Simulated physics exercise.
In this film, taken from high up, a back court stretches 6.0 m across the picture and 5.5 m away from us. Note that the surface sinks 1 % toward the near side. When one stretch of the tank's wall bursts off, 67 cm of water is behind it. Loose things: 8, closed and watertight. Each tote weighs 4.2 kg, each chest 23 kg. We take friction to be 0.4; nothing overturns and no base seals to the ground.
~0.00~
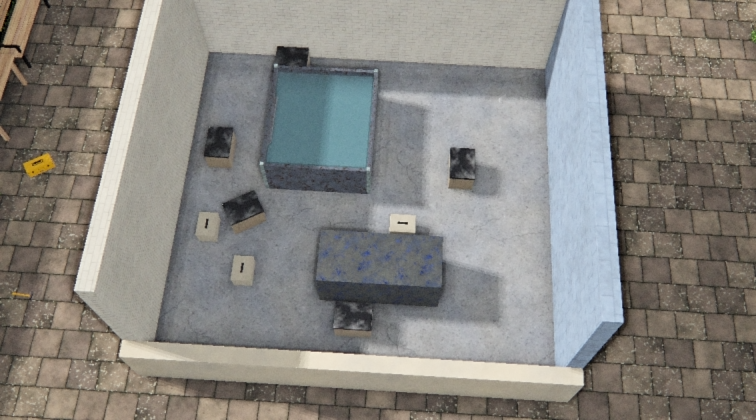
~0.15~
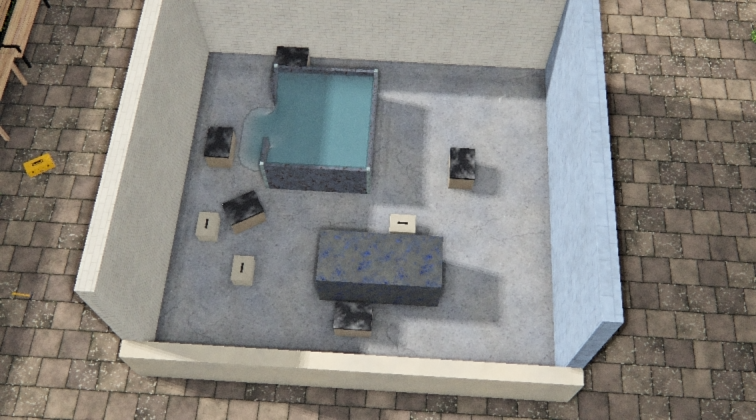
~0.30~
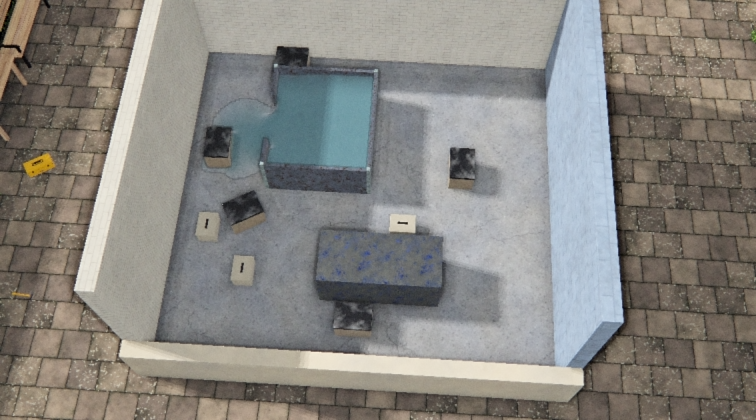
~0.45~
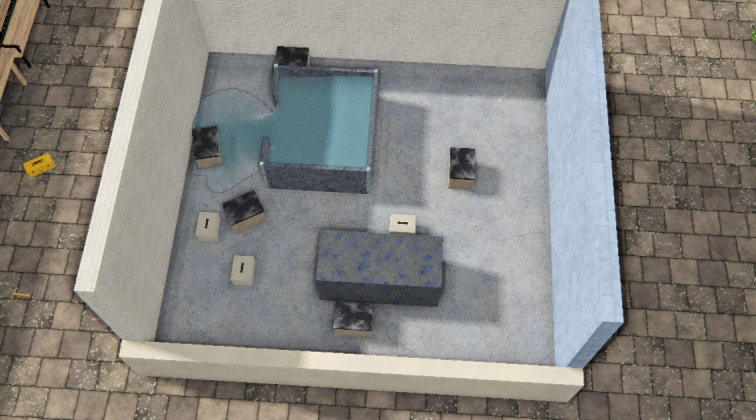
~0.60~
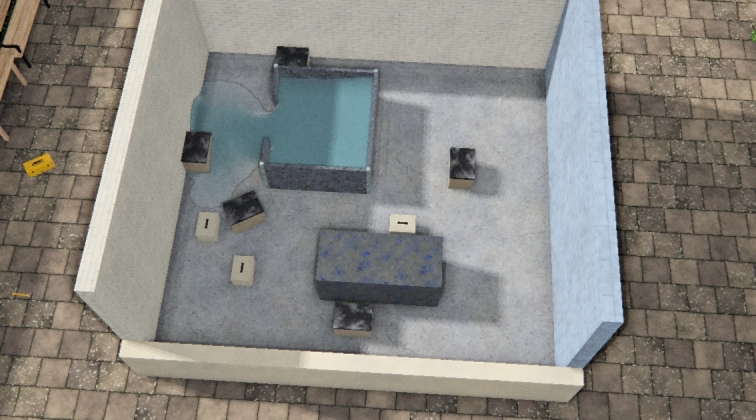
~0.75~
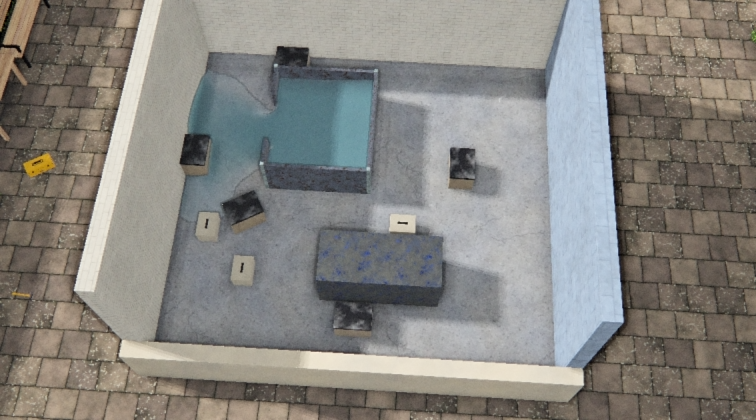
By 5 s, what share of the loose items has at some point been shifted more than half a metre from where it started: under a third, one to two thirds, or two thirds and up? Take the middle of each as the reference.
One to two thirds.
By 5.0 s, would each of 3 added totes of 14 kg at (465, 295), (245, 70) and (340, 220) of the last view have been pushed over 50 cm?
The first comes out within the limit, the second beyond the limit, the third within the limit.
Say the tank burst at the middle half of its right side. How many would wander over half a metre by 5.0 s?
Then the count would be 1.
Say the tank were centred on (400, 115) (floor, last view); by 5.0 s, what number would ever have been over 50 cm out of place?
Then 5 of them would.
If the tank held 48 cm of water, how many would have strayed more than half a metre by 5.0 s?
So the tally would be 4.
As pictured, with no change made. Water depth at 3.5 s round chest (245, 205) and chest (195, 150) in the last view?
3 and 10 cm.
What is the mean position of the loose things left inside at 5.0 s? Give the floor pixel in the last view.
Somewhere near (412, 243).
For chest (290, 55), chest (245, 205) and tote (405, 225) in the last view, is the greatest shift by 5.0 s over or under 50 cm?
The first is beyond the limit, the second inside the limit, and the third inside the limit.
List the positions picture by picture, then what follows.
A chest at (218, 141), on the bottom; a tote at (207, 224), on the bottom; water covers 3.0 m2; 0 of 8 have shifted, in the first picture.
A chest at (218, 141), on the bottom; a tote at (207, 224), on the bottom; 3.5 m2 under water; 0 of 8 have shifted, in the second picture.
A chest at (217, 141) rests on the ground; a tote at (207, 224), on the bottom; 4.2 m2 under water; 0 of 8 have shifted, in the third picture.
A chest at (205, 142), on the bottom, 21 cm from its start; a tote at (207, 224), on the bottom; water covers 4.9 m2; 1 of 8 have shifted, in the fourth picture.
A chest at (196, 146) rests on the ground, 37 cm from its start; a tote at (207, 224), on the bottom; 5.4 m2 under water; 1 of 8 have shifted, in the fifth picture.
A chest at (195, 149), on the bottom, 40 cm from its start; a tote at (207, 224) rests on the ground; water covers 5.8 m2; 1 of 8 have shifted, in the sixth picture.
After 1.1 s 1 of 8 are over 50 cm from their spots; 1 afloat.
After 2.2 s 3 of 8 are over 50 cm from their spots; 0 afloat.
After 3.5 s 4 of 8 are over 50 cm from their spots; 1 afloat.
After 5.0 s 5 of 8 are over 50 cm from their spots, and 5 have been at some point; 1 afloat.
